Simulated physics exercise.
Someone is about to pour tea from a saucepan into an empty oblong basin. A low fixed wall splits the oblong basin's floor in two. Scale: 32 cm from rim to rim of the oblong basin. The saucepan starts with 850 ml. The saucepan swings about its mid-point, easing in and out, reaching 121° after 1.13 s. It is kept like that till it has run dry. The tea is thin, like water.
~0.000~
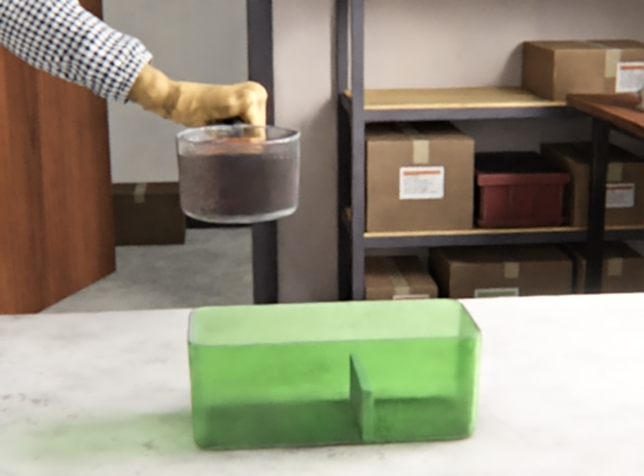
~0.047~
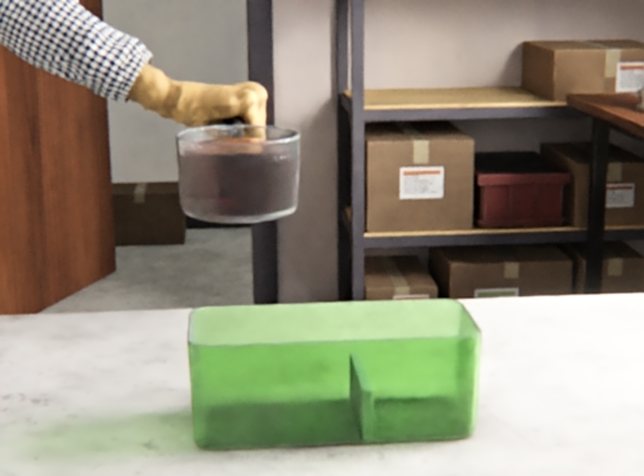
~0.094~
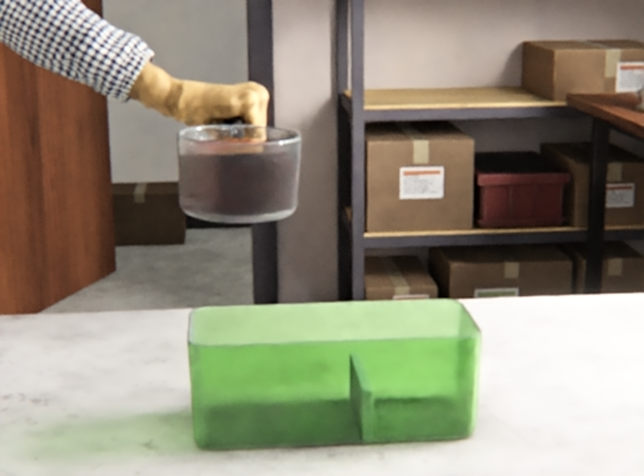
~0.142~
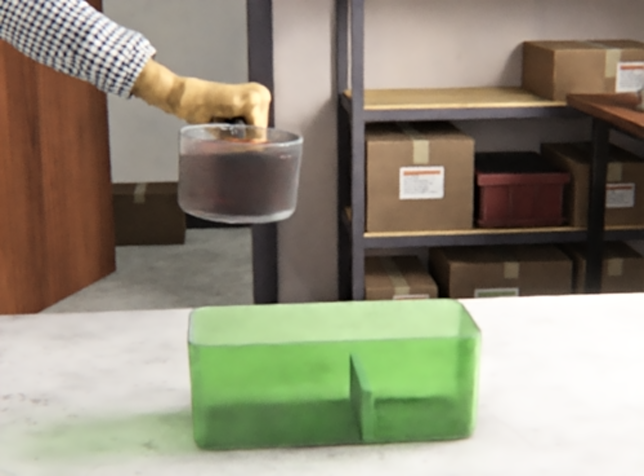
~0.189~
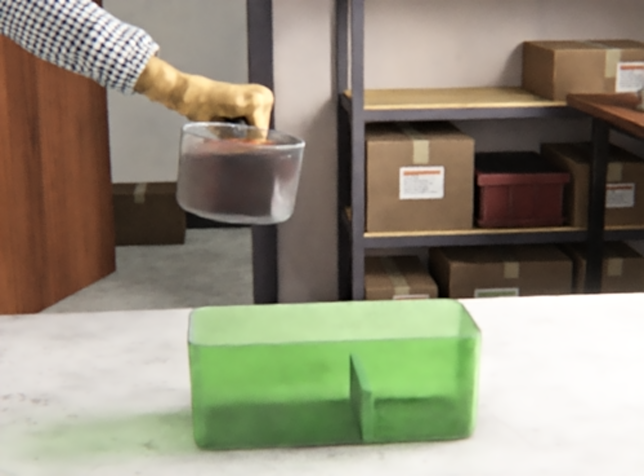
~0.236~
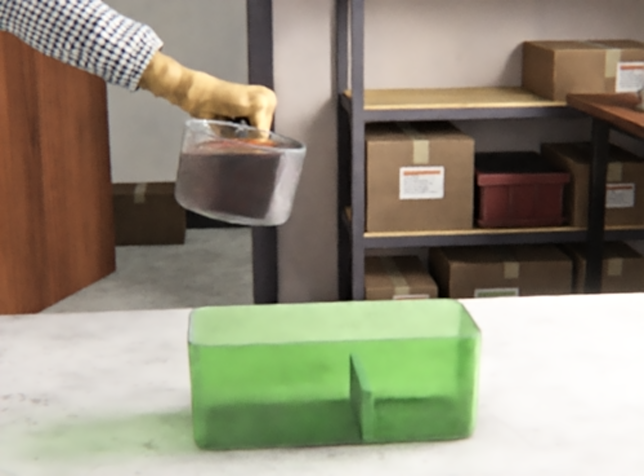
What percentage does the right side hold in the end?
About 60 per cent.
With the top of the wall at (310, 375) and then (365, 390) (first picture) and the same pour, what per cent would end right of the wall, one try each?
In turn about 95 and 55 per cent.
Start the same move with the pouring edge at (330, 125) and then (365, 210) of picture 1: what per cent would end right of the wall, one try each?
In turn about 80 and 90 per cent.
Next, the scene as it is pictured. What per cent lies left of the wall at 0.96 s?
About 22 per cent.
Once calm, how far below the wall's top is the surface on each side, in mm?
Left about 44 mm, right about 24 mm.
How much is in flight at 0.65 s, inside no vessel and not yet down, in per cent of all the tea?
Some 34 per cent.
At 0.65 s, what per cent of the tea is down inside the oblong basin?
Near 10 in a hundred.
Then, 0.65 s in, the tilt is 75° and 56 per cent is still to pour, 3 is left of the wall and 7 right of it.
Then, 0.96 s in, the tilt is 114° and 6 per cent is still to pour, 22 is left of the wall and 60 right of it.
Then, 1.28 s in, the tilt is 121° and 0 per cent is still to pour, 39 is left of the wall and 60 right of it.
Then, 1.63 s in, the tilt is 121° and 0 per cent is still to pour, 39 is left of the wall and 60 right of it.
Finally, 39 per cent lies left of the wall, 60 right of it and 1 outside.
